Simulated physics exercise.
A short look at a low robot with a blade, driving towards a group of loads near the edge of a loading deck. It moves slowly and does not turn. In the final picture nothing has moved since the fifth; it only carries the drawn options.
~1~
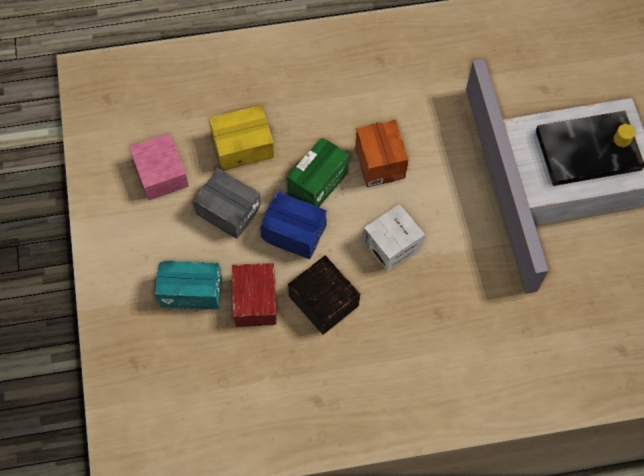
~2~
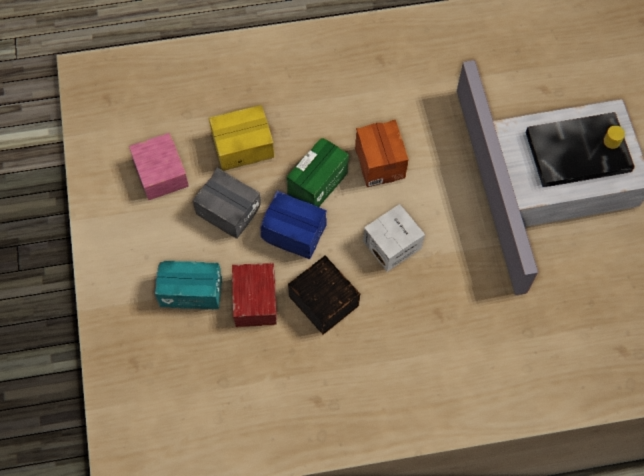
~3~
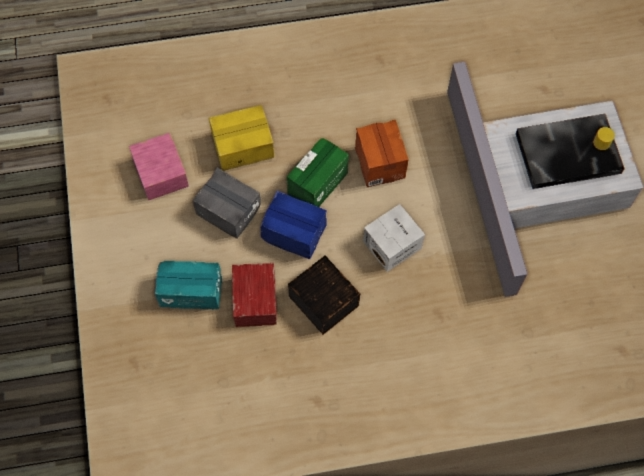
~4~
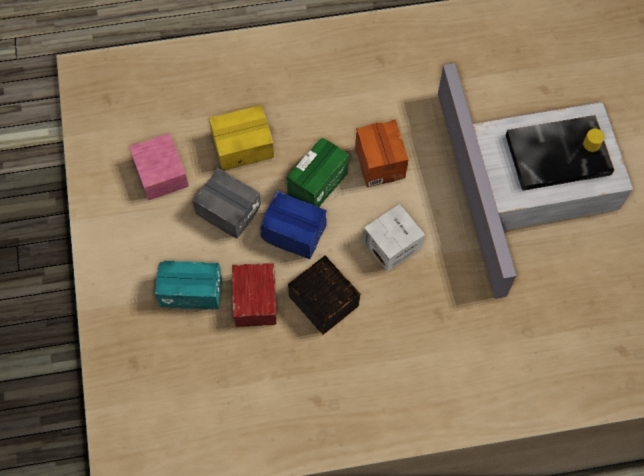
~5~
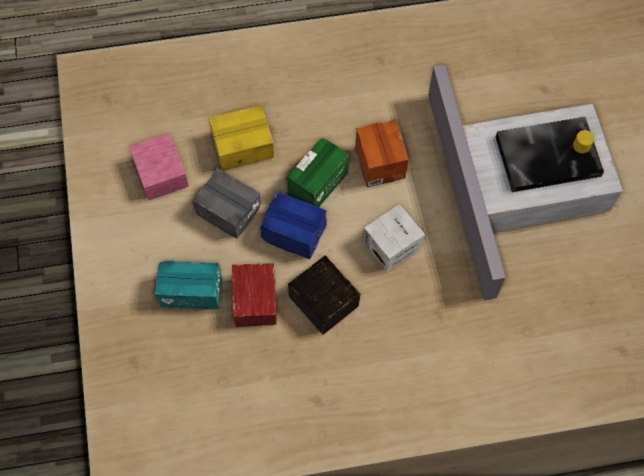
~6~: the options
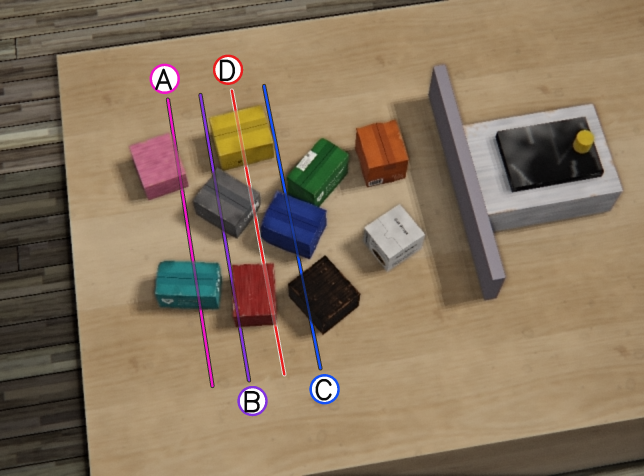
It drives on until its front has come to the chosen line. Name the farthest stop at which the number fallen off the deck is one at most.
A is the last line within the limit.
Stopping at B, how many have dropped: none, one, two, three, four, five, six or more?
The count is none.
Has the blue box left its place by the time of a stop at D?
Yes.
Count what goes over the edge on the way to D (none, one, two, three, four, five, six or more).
The count is none.
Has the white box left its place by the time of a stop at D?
Yes.
On the marked copy, A at (189, 234); B at (223, 229); C at (291, 219); D at (257, 224).
Taking A. A third of the way, robot (444, 169); orange box (331, 161); green parcel (288, 176).
Two thirds of the way, robot (344, 184); pink crate (131, 154); turquoise parcel (154, 295).
When it is over, robot (266, 196); turquoise parcel over the edge; grey parcel (83, 210); one fallen.
As for the rest, B is within the limit but short; C is within the limit but short; D is within the limit but short.
